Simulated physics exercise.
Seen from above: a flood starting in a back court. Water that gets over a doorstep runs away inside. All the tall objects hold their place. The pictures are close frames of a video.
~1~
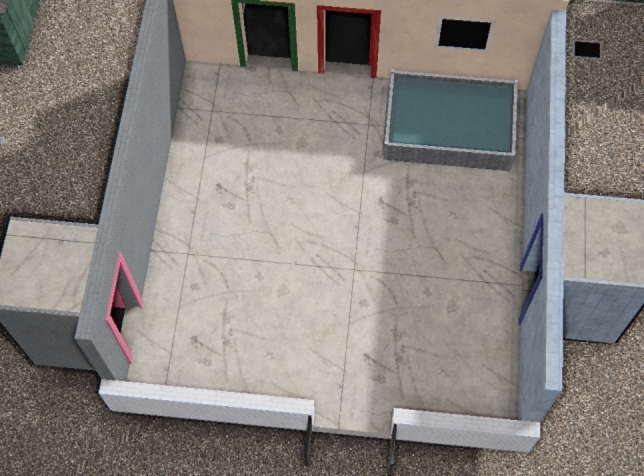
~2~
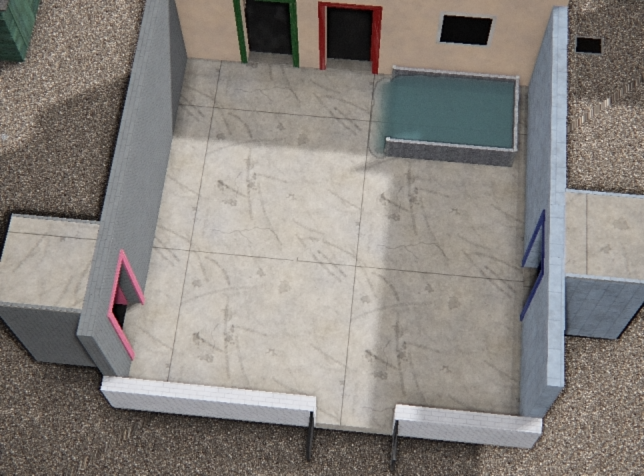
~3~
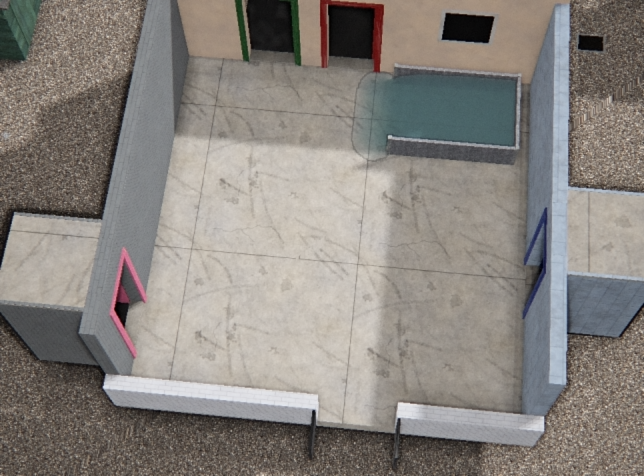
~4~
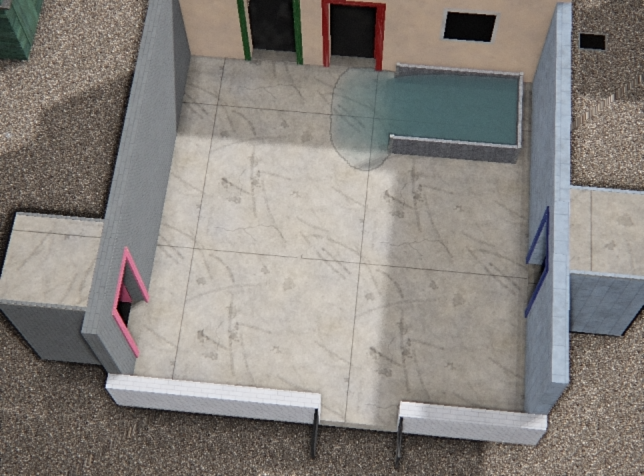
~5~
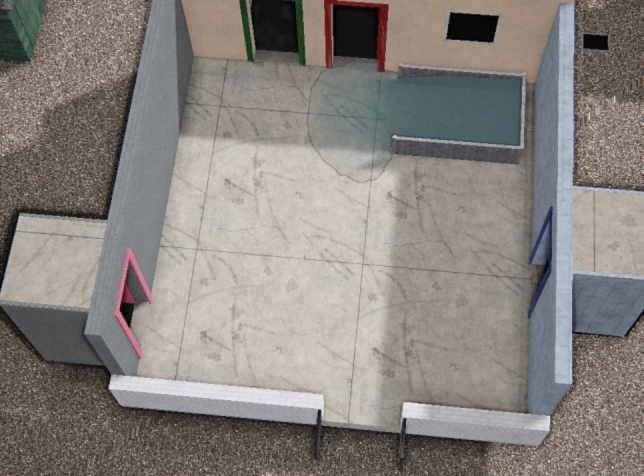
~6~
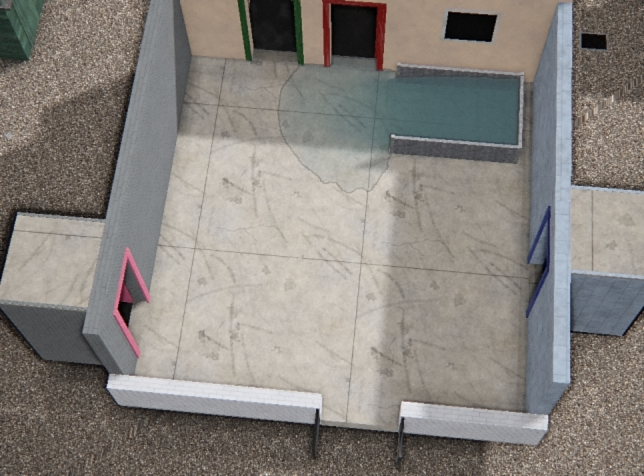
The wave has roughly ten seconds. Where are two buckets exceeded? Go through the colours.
The green door floods; the blue door holds within the limit; the red door floods; the pink door holds within the limit.
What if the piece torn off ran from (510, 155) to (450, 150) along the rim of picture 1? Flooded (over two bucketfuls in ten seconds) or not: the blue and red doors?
Then: The blue one lets more in; the red one takes less.
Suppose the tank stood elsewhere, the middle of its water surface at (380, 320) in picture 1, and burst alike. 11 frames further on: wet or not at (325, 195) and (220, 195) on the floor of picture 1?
In turn: Not flooded, awash.
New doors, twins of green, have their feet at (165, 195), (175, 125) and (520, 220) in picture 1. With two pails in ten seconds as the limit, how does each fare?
In that order: Lets more in, goes over, keeps below it.
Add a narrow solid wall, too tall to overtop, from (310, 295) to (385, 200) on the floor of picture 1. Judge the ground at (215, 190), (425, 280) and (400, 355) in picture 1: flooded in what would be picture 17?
One after the other: Flooded, no water, dry.
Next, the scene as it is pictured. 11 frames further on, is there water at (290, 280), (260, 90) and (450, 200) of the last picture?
In turn: Free of water, under water, no water.
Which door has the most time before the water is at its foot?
I say the blue-painted one.
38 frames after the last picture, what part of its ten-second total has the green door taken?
About 70 per cent.
A moment on, water covers 25 % of the floor; the green door wet at the sill, nothing in, the blue door not reached, the red door under two buckets in, the pink door not reached.
Next, water covers 30 % of the floor; the green door under two buckets in, the blue door not reached, the red door over two buckets in, the pink door not reached.
Then, water covers 40 % of the floor; the green door over two buckets in, the blue door not reached, the red door over two buckets in, the pink door wet at the sill, nothing in.
Later, water covers 55 % of the floor; the green door over two buckets in, the blue door not reached, the red door far over two buckets in, the pink door wet at the sill, nothing in.
In the end, water covers 80 % of the floor; the green door over two buckets in, the blue door wet at the sill, nothing in, the red door far over two buckets in, the pink door wet at the sill, nothing in.
